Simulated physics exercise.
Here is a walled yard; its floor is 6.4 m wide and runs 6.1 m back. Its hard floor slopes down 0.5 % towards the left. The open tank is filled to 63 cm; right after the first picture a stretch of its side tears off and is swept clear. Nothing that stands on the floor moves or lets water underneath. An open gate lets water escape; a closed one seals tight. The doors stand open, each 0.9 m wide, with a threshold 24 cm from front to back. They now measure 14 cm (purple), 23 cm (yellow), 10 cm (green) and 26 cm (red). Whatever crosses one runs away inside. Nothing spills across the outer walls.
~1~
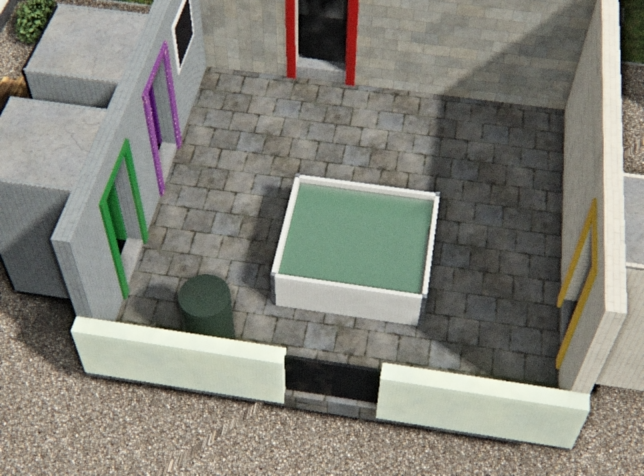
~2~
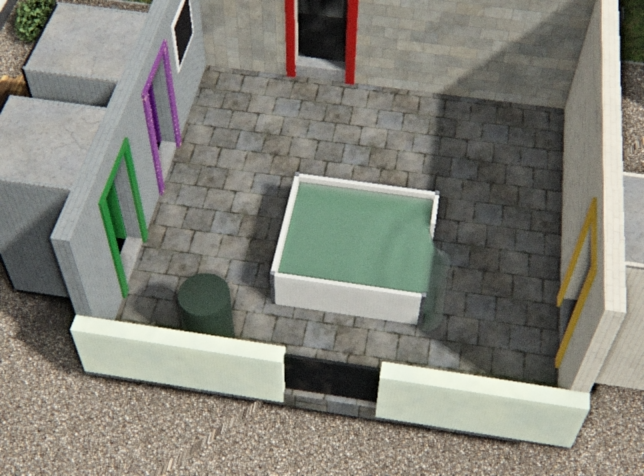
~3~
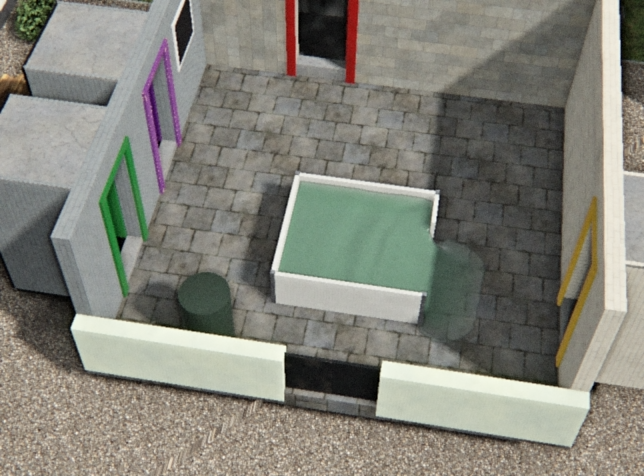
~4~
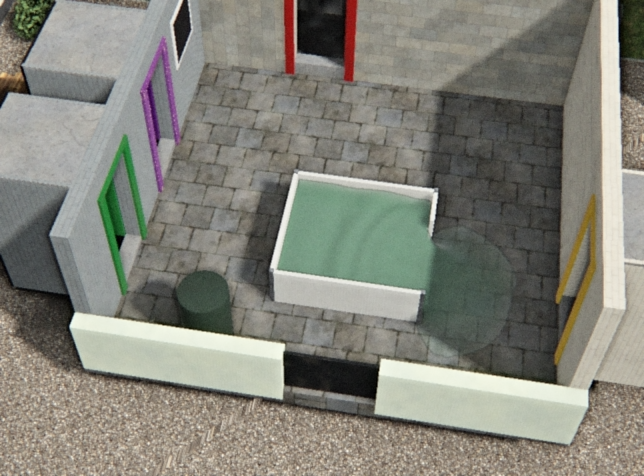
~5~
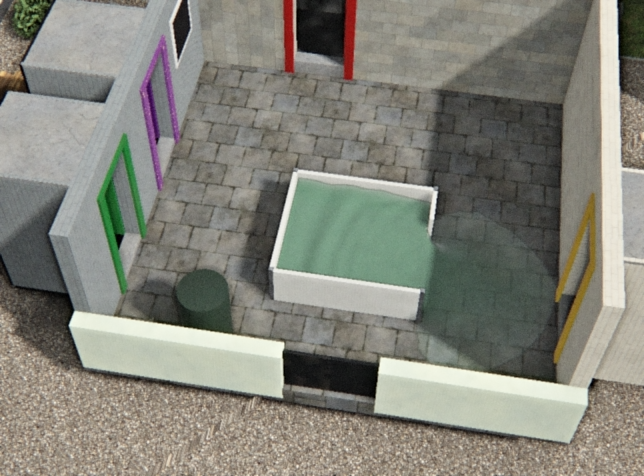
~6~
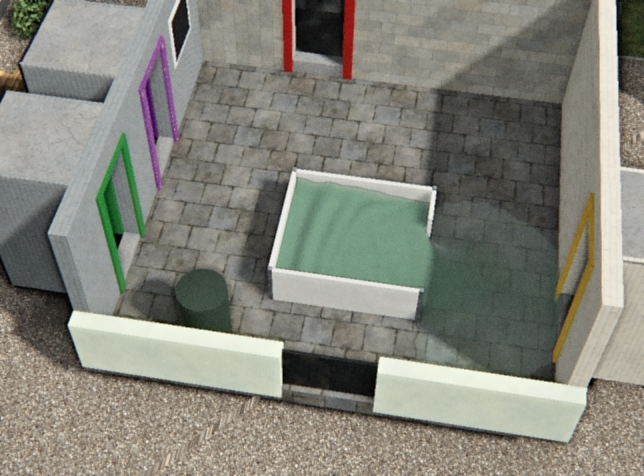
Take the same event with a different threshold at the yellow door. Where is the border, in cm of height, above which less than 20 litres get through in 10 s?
At least 32 cm or so.
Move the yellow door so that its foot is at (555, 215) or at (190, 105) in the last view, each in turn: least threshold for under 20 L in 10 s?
Roughly 10.0 and 9.0 cm.
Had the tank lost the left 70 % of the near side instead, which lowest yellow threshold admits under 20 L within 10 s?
Then roughly 14.5 cm.
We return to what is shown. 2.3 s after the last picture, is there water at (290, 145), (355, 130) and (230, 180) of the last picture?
In that order: Still dry, dry, dry.
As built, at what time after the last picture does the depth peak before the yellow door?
Near 0.6 s.
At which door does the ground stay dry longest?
The purple one.
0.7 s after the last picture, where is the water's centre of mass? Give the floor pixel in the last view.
Around (403, 272).
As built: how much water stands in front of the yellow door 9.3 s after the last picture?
About 6.5 cm.
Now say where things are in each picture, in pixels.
In the first picture, still water, 63 cm deep, in the open tank at (358, 237); the yellow door at (575, 294) is dry.
In the second picture, the gap is at (424, 276), the front 0.3 m out at (438, 317); the back of the open tank holds 63 cm.
In the third picture, water pours out at (424, 277) and has run 0.8 m, to (479, 279); about 11 cm deep outside, 63 cm at the back.
In the fourth picture, the front is at (509, 291), 1.3 m from the gap at (422, 276); 2.2 m2 of floor is wet, 63 cm left at the back.
In the fifth picture, water pours out at (422, 275) and has run 1.9 m, to (549, 302); about 6 cm deep outside, 62 cm at the back.
In the sixth picture, the front is at (563, 297), 2.1 m from the gap at (421, 274); 4.9 m2 of floor is wet, 56 cm left at the back; water is at the yellow door at (572, 288).
Then, 0.7 s after the last picture water covers 20 % of the floor, deepest (38 cm) near (549, 413); 37 cm at the yellow door, 25 litres in over its 23 cm threshold.
Then, 2.3 s after the last picture water covers 40 % of the floor, deepest (31 cm) near (549, 413); 27 cm at the yellow door, 97 litres in over its 23 cm threshold.
Then, 9.3 s after the last picture water covers 95 % of the floor, deepest (12 cm) near (198, 79); 6 cm at the yellow door, 104 litres in over its 23 cm threshold.
At the yellow door as built, the water peaked near 37 cm, 0.7 s after the last picture.
With a threshold of 28.5 cm, 42 litres would have come in within the 10 s; with 38.5 cm, 0 litres. So under 20 litres takes about 32 cm.
